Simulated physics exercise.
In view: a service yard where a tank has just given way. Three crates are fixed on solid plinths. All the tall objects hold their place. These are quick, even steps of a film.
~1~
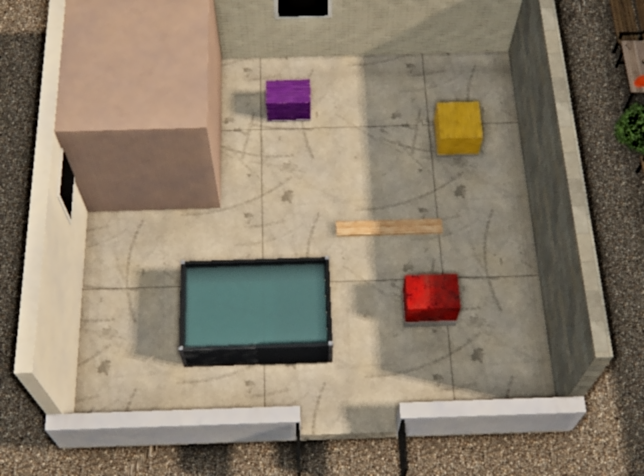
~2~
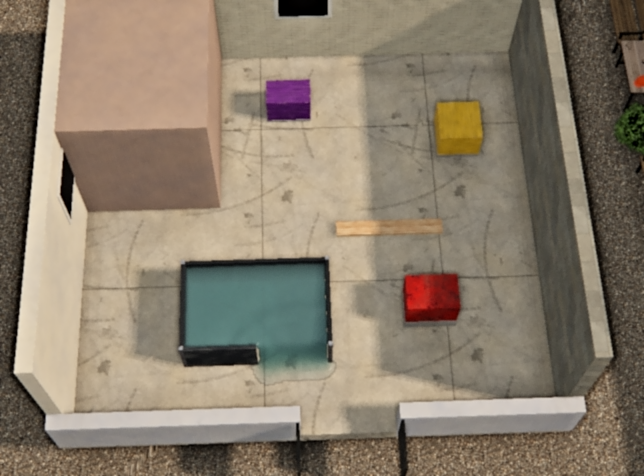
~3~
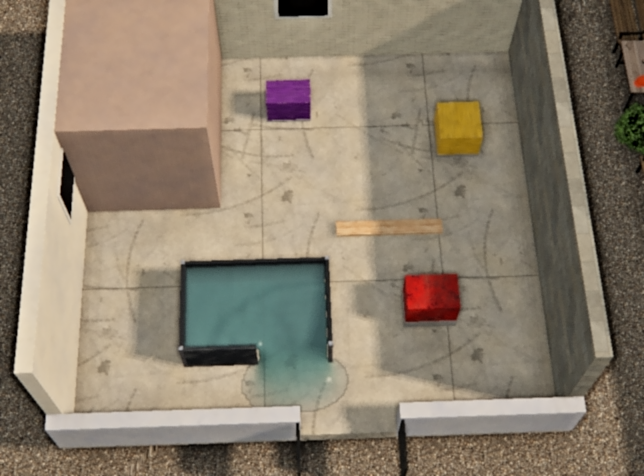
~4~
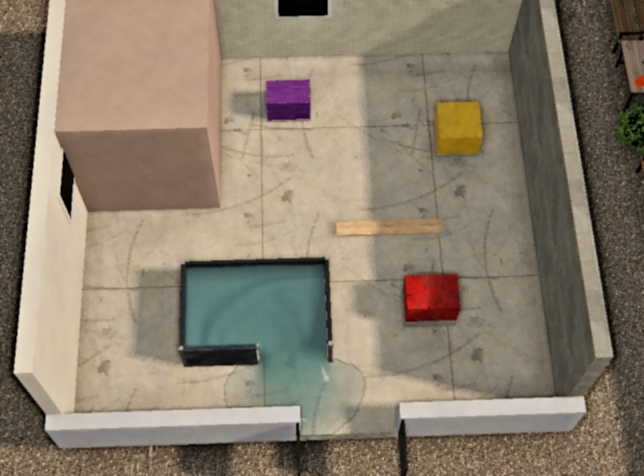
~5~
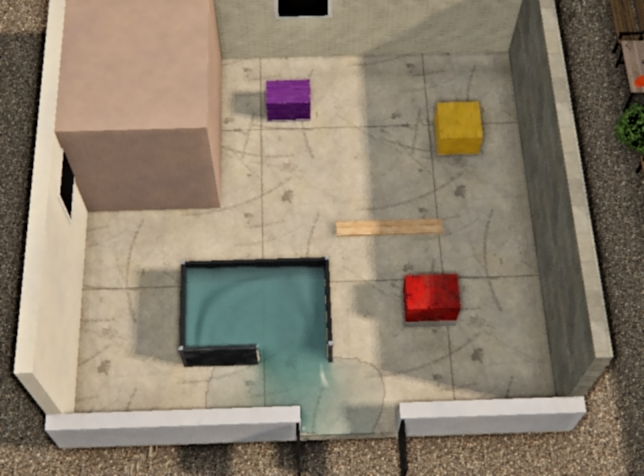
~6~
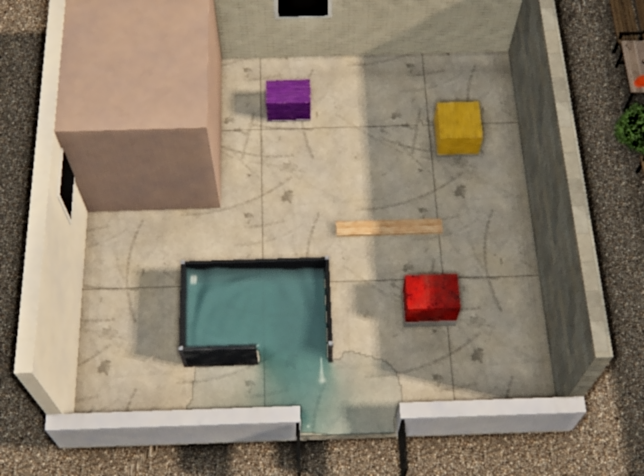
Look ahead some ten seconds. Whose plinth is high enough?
The yellow crate keeps dry; the red crate keeps dry; the purple crate keeps dry.
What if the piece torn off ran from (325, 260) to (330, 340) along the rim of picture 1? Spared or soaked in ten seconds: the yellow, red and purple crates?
In short: Yellow ends up wet, red is soaked, purple is topped.
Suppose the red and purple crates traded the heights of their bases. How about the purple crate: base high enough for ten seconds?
My reading: Purple remains dry.
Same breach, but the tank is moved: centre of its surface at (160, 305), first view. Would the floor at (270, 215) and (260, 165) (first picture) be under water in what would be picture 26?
In that order: Dry, no water.
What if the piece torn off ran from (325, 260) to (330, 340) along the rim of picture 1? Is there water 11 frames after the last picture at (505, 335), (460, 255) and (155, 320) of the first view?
As listed: Covered, awash, dry.
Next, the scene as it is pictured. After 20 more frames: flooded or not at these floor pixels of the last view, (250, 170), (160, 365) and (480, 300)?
In turn: Not flooded, covered, no water.
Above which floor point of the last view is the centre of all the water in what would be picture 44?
Close to (233, 330).
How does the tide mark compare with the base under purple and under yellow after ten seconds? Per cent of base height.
Roughly 0 per cent, then 0 per cent.
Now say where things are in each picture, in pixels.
Still water in the tank at (256, 305), in the first picture.
The front is at (258, 373), out from the gap at (293, 356), in the second picture.
Water pours out at (293, 356) and has run to (262, 406), in the third picture.
The front is at a hidden place, out from the gap at (293, 356), in the fourth picture.
Water pours out at (293, 356) and has run to a hidden place, in the fifth picture.
The front is at a hidden place, out from the gap at (293, 356), in the sixth picture.
A moment on, water covers 10 % of the floor; the yellow crate not reached, the red crate not reached, the purple crate not reached.
Next, water covers 20 % of the floor; the yellow crate not reached, the red crate not reached, the purple crate not reached.
Then, water covers 25 % of the floor; the yellow crate not reached, the red crate not reached, the purple crate not reached.
Later, water covers 35 % of the floor; the yellow crate not reached, the red crate water round its plinth, the purple crate not reached.
In the end, water covers 45 % of the floor; the yellow crate stayed above the water, the red crate stayed above the water, the purple crate stayed above the water.
